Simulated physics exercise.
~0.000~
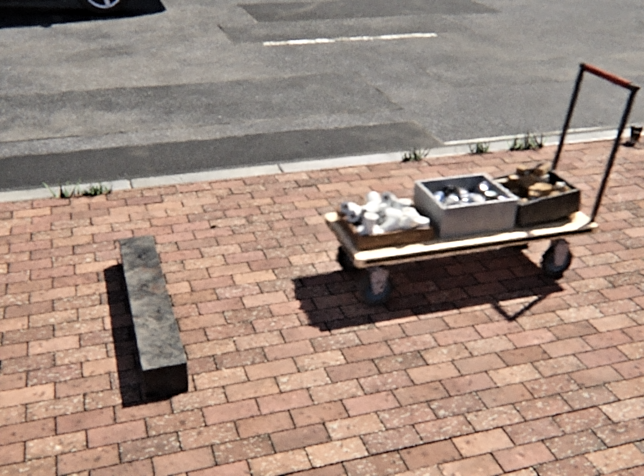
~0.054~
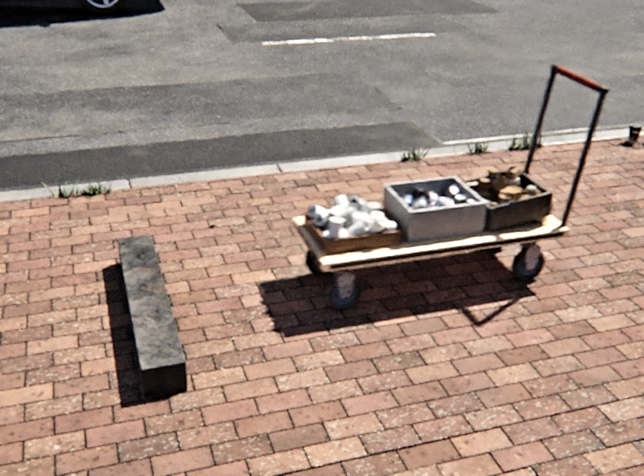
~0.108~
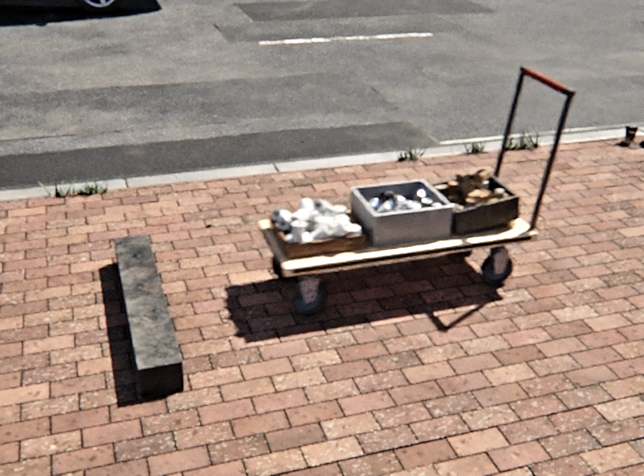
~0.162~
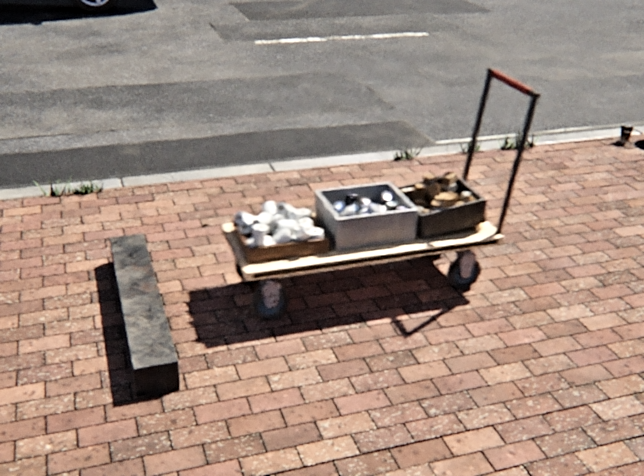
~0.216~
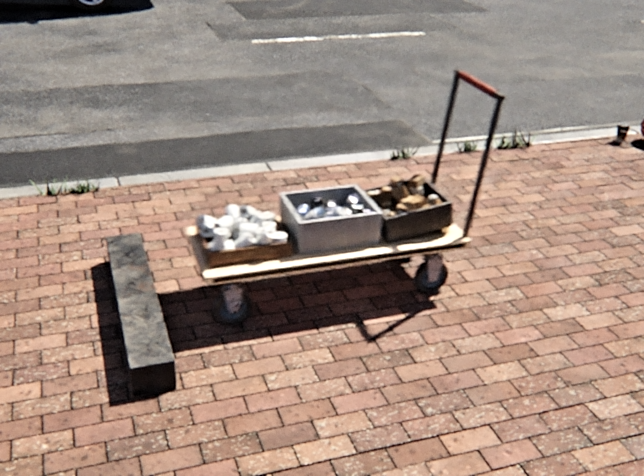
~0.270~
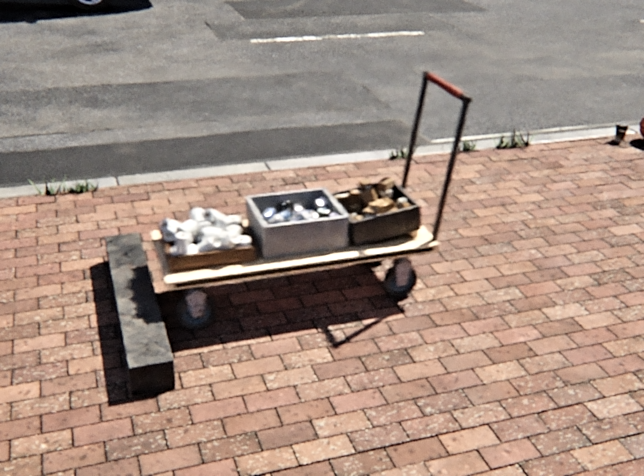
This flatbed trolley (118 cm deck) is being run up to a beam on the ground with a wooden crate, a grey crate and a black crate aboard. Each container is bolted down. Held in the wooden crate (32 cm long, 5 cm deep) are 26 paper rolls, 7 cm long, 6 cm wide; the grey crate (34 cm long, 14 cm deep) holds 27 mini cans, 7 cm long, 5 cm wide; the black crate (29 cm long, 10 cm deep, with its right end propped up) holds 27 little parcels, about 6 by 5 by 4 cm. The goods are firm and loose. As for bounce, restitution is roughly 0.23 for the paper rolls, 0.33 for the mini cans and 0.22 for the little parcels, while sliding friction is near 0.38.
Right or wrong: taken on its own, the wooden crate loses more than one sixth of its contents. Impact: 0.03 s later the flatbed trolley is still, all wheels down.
Right.
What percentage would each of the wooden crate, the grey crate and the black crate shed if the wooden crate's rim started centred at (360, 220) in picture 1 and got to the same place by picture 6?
Result - wooden crate: 30 per cent; grey crate: 0 per cent; black crate: 0 per cent.
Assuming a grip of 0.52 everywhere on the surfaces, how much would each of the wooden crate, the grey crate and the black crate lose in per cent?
You'd see wooden crate shed 50 percent, grey crate shed 10 percent, and black crate shed 10 percent.
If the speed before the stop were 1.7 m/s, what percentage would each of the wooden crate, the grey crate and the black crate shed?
Wooden crate 30 %, grey crate 0 %, black crate 10 %.
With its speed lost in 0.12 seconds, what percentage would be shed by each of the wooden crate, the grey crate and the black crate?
With that change, wooden crate 40 per cent, grey crate 0 per cent, black crate 10 per cent.
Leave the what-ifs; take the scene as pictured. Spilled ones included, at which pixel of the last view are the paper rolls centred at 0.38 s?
(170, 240).
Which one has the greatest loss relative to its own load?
Answer: The wooden crate.
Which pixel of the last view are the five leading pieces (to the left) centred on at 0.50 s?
Their centre is around (60, 259).
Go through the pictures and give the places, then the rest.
In the first picture (we follow the rim corner now nearest the camera; the camera pans a little), wooden crate at (362, 236); grey crate at (446, 207); 81 cm still to roll; nothing out yet.
Wooden crate at (327, 240); grey crate at (413, 211); 66 cm still to roll, in the second picture.
Wooden crate at (290, 244); grey crate at (378, 215); 51 cm still to roll, in the third picture.
Wooden crate at (251, 248); grey crate at (340, 218); 36 cm still to roll, in the fourth picture.
Wooden crate at (211, 252); grey crate at (303, 222); 22 cm still to roll, in the fifth picture.
Wooden crate at (173, 257); grey crate at (267, 226); 7 cm still to roll; nothing out yet, in the sixth picture.
After 0.28 s, impact.
After 0.38 s, 6 of 26 out of the wooden crate, 0 of 27 out of the grey crate and 1 of 27 out of the black crate.
After 0.50 s, 8 of 26 out of the wooden crate, 0 of 27 out of the grey crate and 4 of 27 out of the black crate.
After 0.73 s, 10 of 26 out of the wooden crate, 0 of 27 out of the grey crate and 4 of 27 out of the black crate.
Outcome (at 1.23 s), 10 of 26 out of the wooden crate, 0 of 27 out of the grey crate and 4 of 27 out of the black crate. Asked share, 10 of 26, 38 per cent.
